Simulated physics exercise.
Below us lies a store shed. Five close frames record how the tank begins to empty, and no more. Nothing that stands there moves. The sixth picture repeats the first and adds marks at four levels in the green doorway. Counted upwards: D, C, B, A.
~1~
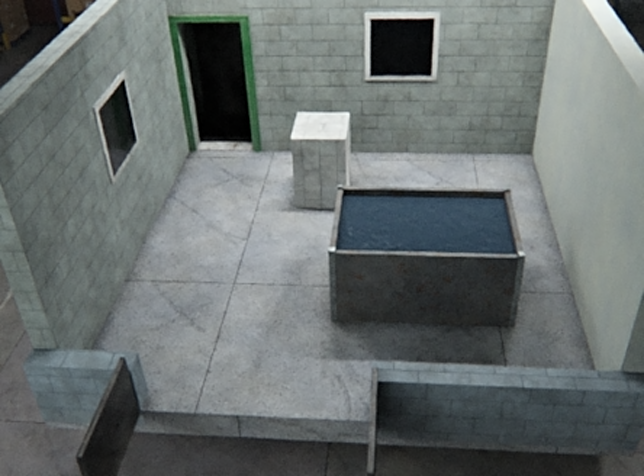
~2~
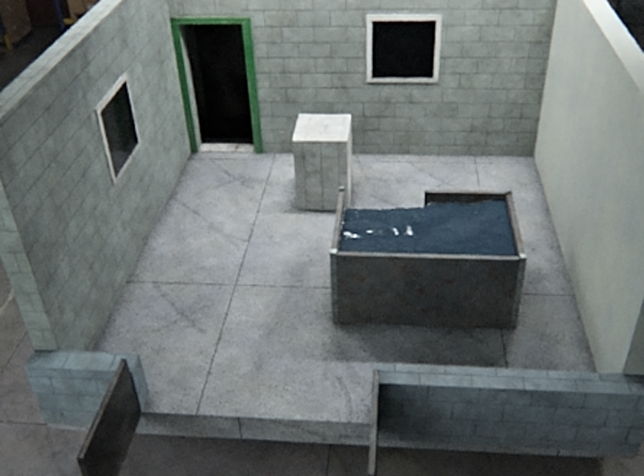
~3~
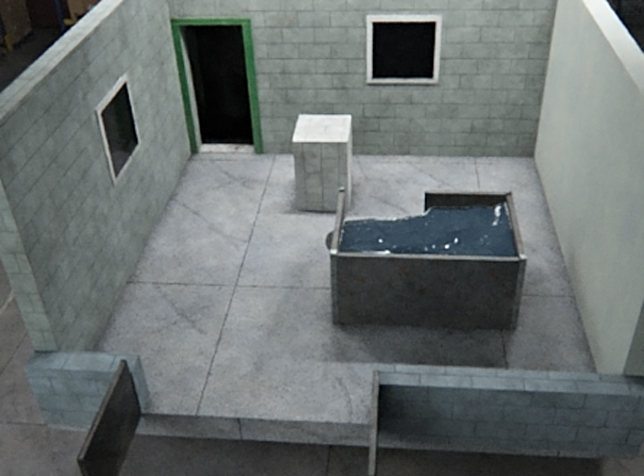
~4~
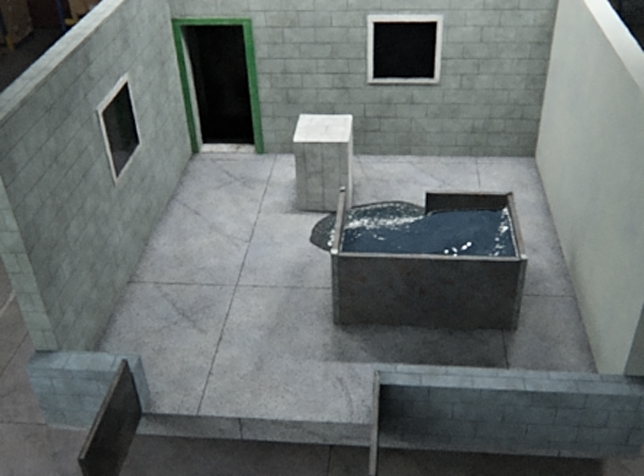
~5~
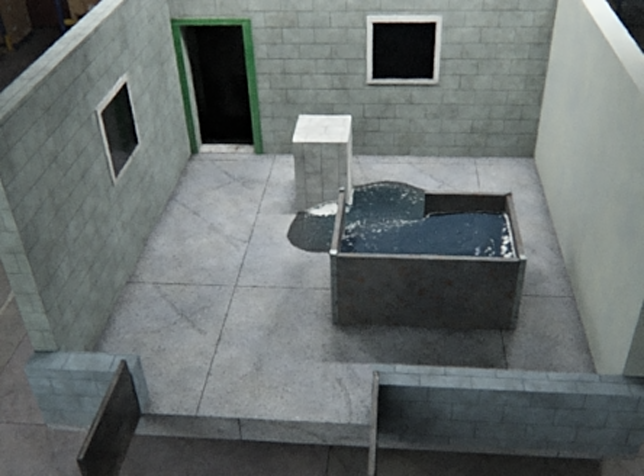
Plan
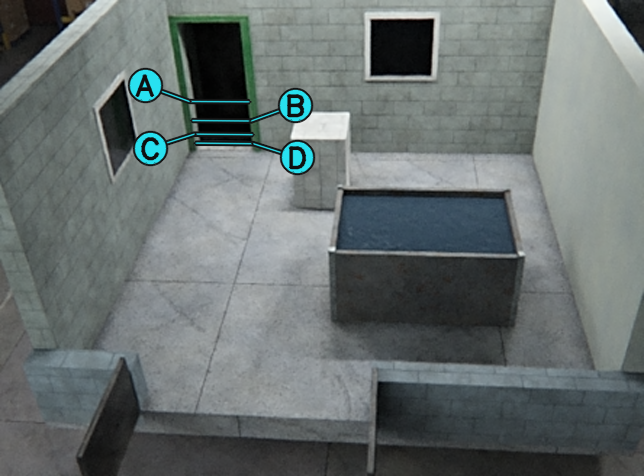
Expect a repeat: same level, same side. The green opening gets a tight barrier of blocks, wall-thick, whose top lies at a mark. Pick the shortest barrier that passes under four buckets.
The answer is mark D.
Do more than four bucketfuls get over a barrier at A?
No, not at all.
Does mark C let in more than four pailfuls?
No.
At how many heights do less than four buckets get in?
All four.
On the marked copy, A at (219, 101); B at (221, 120); C at (223, 134); D at (224, 143); from the bottom up D, C, B, A.
With A, nothing gets over.
With B, nothing gets over.
With C, nothing gets over.
With D, a bucket or two gets in.
